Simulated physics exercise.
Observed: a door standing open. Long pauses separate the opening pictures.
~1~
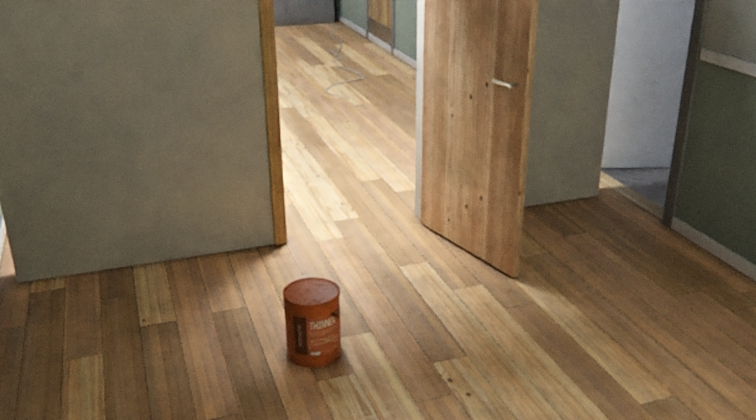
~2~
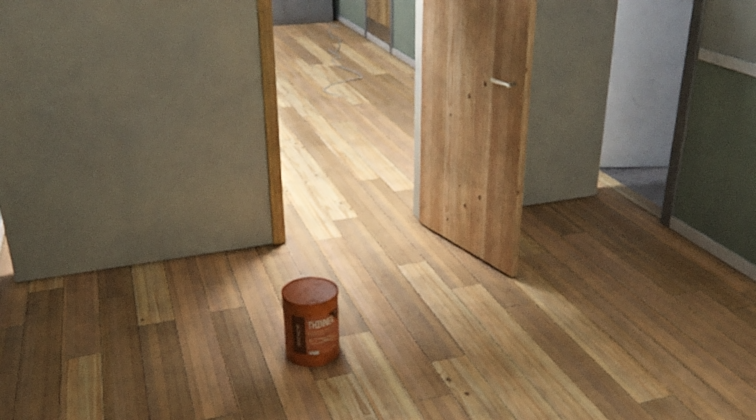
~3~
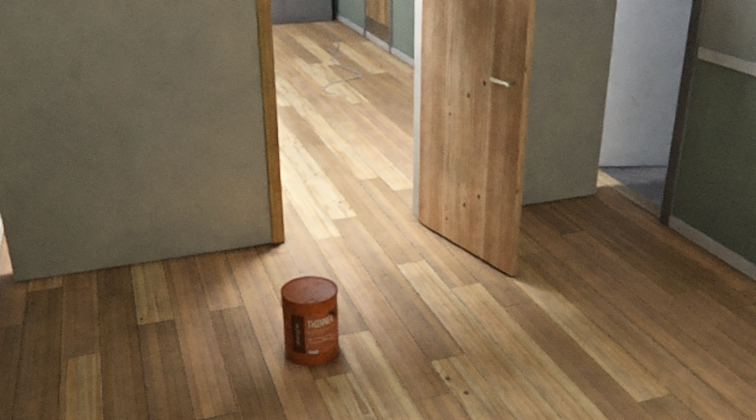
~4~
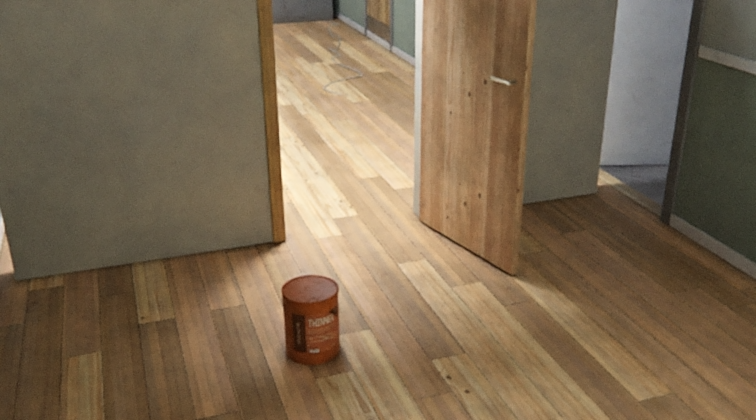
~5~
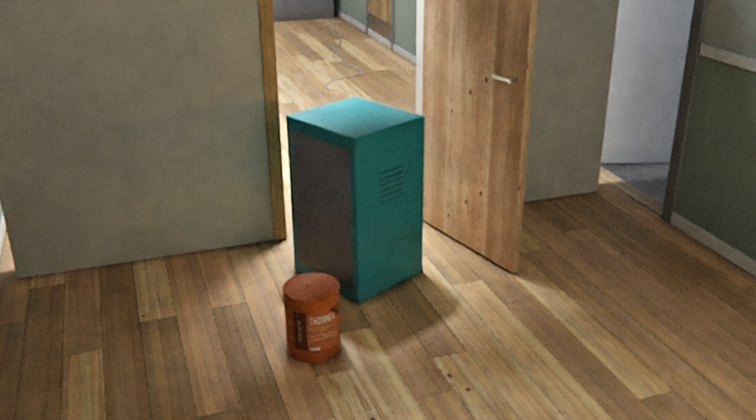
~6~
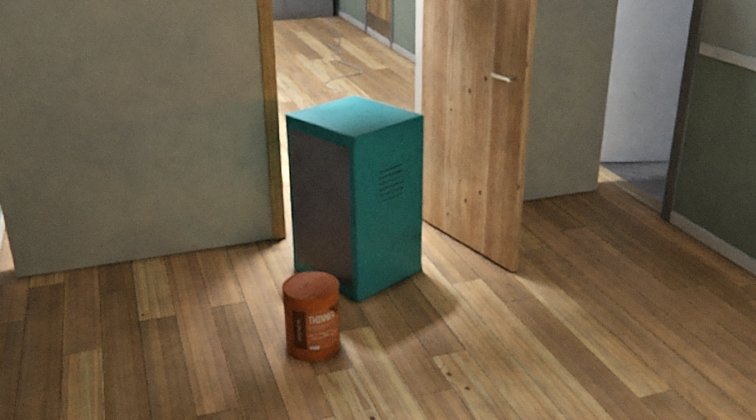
The clip shows an orange pail on a wooden floor near a wide open door, with nothing moving at first; then a turquoise metal cabinet-like appliance appears behind the pail in the doorway, and everything stays still.
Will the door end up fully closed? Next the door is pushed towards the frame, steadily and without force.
No.
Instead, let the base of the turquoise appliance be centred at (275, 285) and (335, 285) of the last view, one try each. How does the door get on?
1: Swings home; 2: Stays ajar.
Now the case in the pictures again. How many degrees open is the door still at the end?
Some 70° open.
Then, 0.50 s after the last picture, open by 87°.
Then, 0.70 s after the last picture, open by 71°.
At rest, open by 69°; both in place. Seen from the same camera at the end, turquoise appliance near (352, 195).
